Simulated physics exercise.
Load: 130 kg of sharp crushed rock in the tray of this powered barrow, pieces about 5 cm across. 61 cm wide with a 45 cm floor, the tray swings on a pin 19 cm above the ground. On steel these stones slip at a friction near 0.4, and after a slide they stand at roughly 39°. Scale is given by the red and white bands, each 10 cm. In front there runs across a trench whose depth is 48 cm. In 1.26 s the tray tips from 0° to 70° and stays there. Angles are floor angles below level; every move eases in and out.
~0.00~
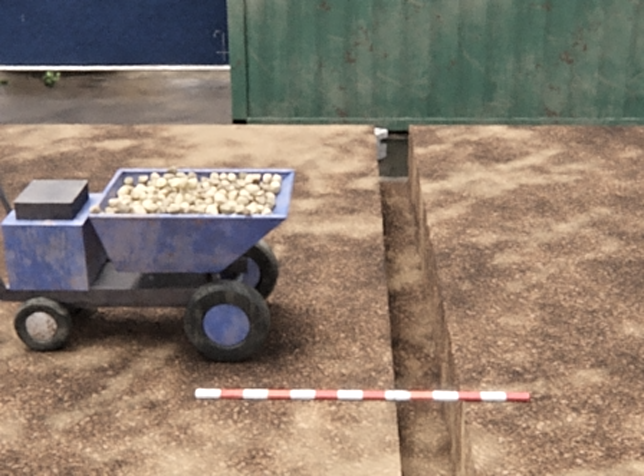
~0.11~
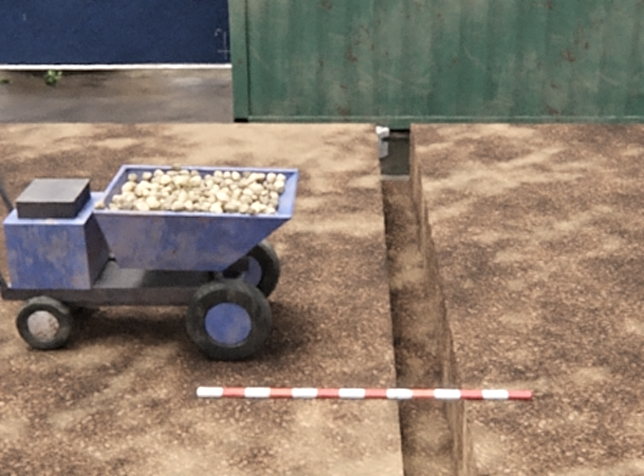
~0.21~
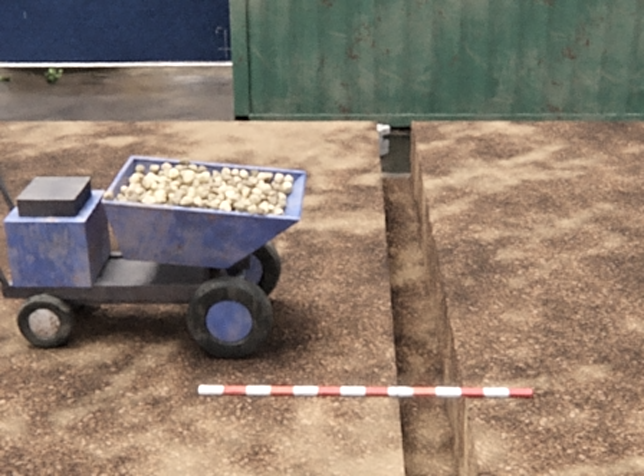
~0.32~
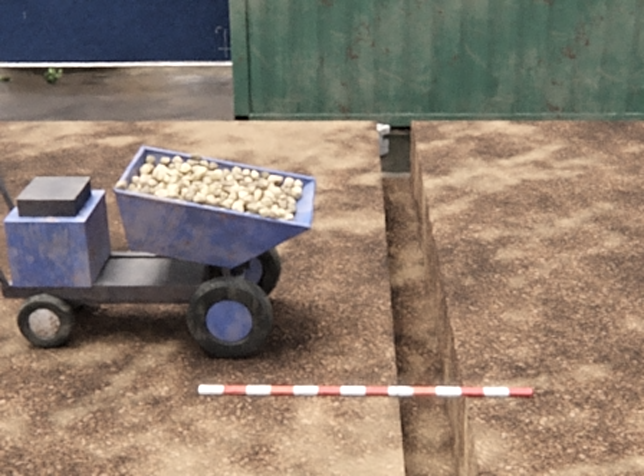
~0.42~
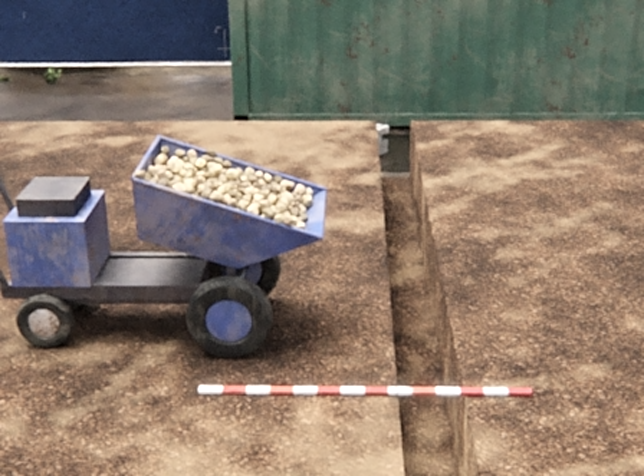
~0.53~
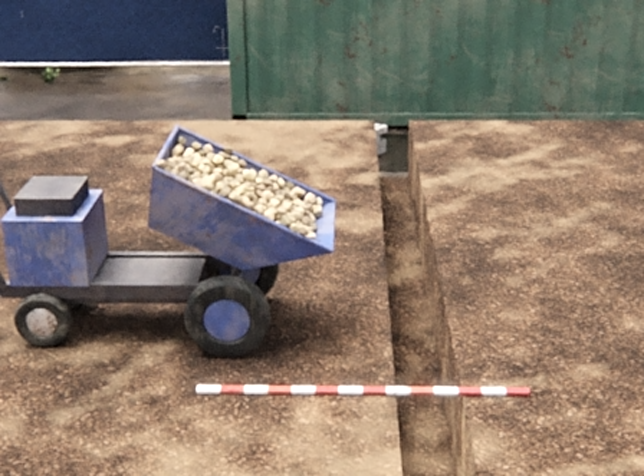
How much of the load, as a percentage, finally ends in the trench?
I would put it at about 61 per cent.
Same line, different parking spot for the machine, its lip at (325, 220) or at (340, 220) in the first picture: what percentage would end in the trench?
That gives roughly 95 per cent and roughly 80 per cent.
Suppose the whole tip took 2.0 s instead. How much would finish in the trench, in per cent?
Then some 60 per cent would.
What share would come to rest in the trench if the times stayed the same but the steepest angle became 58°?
About 45 per cent would end up in the trench.
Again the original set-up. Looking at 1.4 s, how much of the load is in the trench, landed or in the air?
About 20 per cent by then.
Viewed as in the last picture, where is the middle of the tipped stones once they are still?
(413, 397).
After 0.9 s the floor is at 59°; 99 % in the tray, 1 % short of the trench; the foremost stones are at (368, 303).
After 1.4 s the floor is at 70°; 65 % in the tray, 16 % short of the trench, 19 % in the trench; the foremost stones are at (444, 377).
After 1.7 s the floor is at 70°; 35 % in the tray, 18 % short of the trench, 47 % in the trench; the foremost stones are at (459, 374).
After 3.7 s the floor is at 70°; 22 % in the tray, 17 % short of the trench, 61 % in the trench; the foremost stones are at (462, 379).
